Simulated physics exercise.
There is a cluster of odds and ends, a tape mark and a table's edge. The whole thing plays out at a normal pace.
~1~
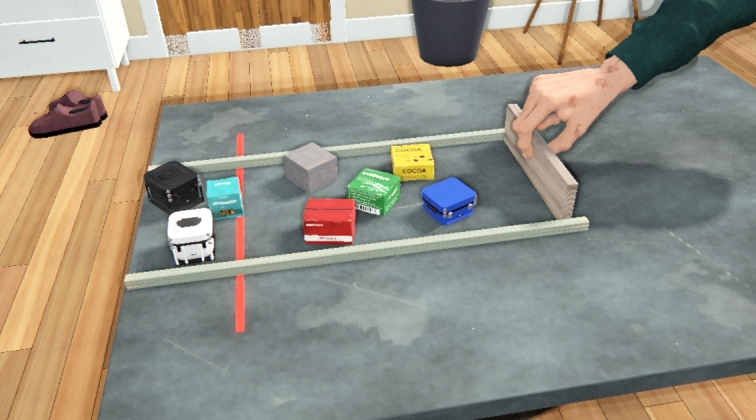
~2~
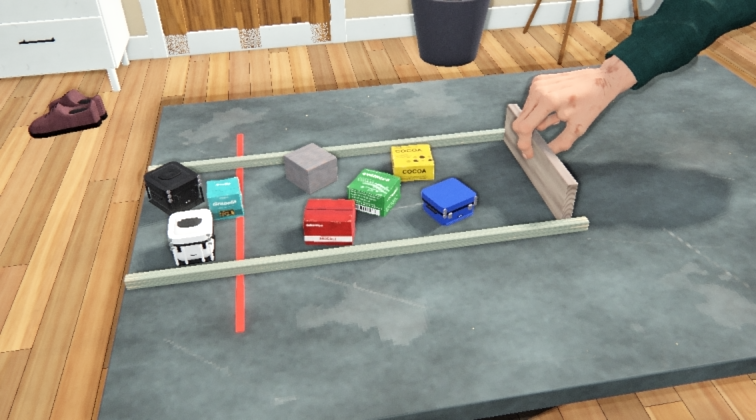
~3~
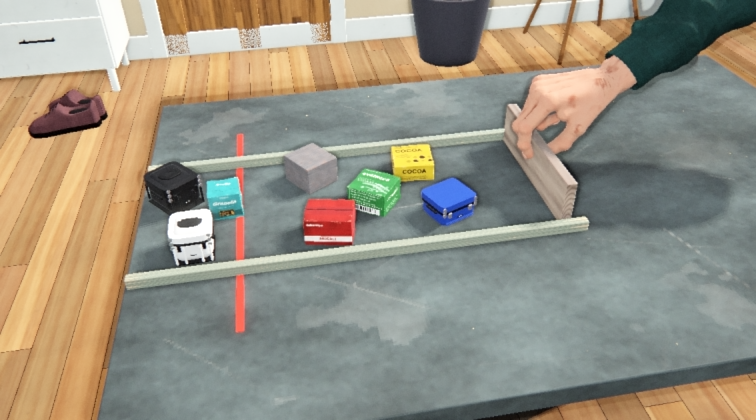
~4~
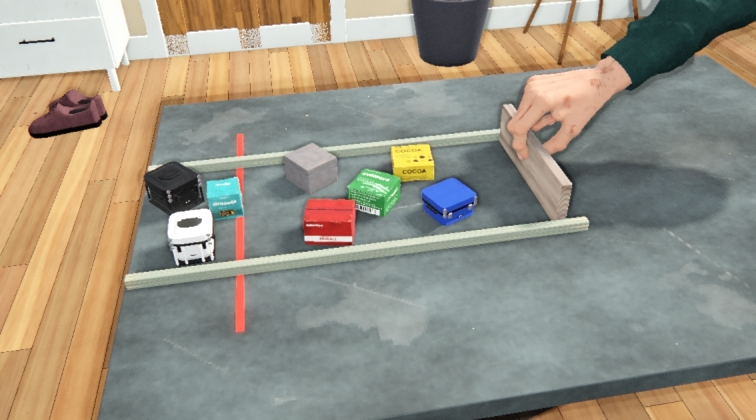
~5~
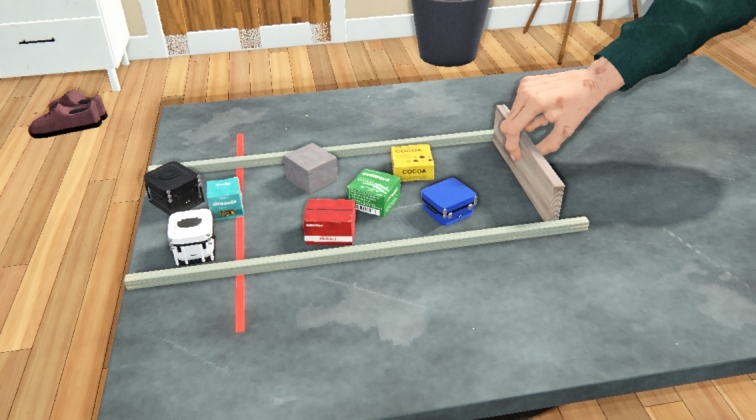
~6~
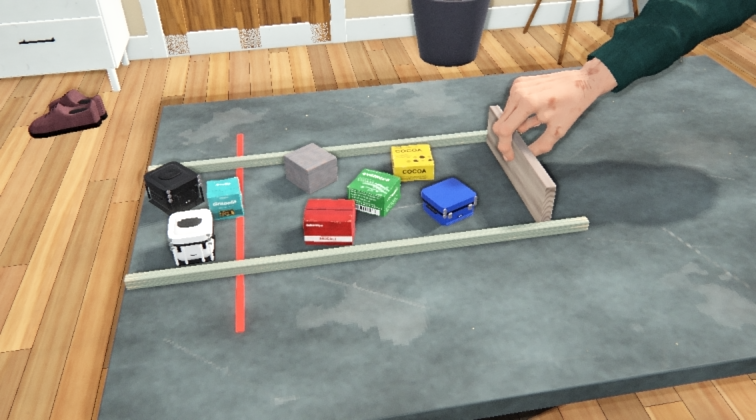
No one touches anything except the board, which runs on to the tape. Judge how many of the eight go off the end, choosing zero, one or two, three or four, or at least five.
One or two go off.
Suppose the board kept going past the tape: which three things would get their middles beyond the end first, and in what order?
The order goes the white case, the black case, and then the turquoise box.
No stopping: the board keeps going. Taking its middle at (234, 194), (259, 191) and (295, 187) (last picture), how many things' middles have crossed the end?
That makes 2, 0, 0.
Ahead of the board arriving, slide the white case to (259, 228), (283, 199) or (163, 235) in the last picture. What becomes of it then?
Taking the spots in turn, it gets knocked off, then stays put, then gets knocked off.
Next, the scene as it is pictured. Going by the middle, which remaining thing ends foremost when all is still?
Foremost: The black case.
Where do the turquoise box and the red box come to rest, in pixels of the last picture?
The first sits around (147, 220), while the other sits around (168, 247).
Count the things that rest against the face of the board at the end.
That makes 2.
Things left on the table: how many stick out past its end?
Tally: 2.
A little later, none off yet; black case at rest near (173, 188); white case at rest near (193, 237); turquoise box at rest near (225, 199).
When it is over, the number that fall off is one or two; down, white case.
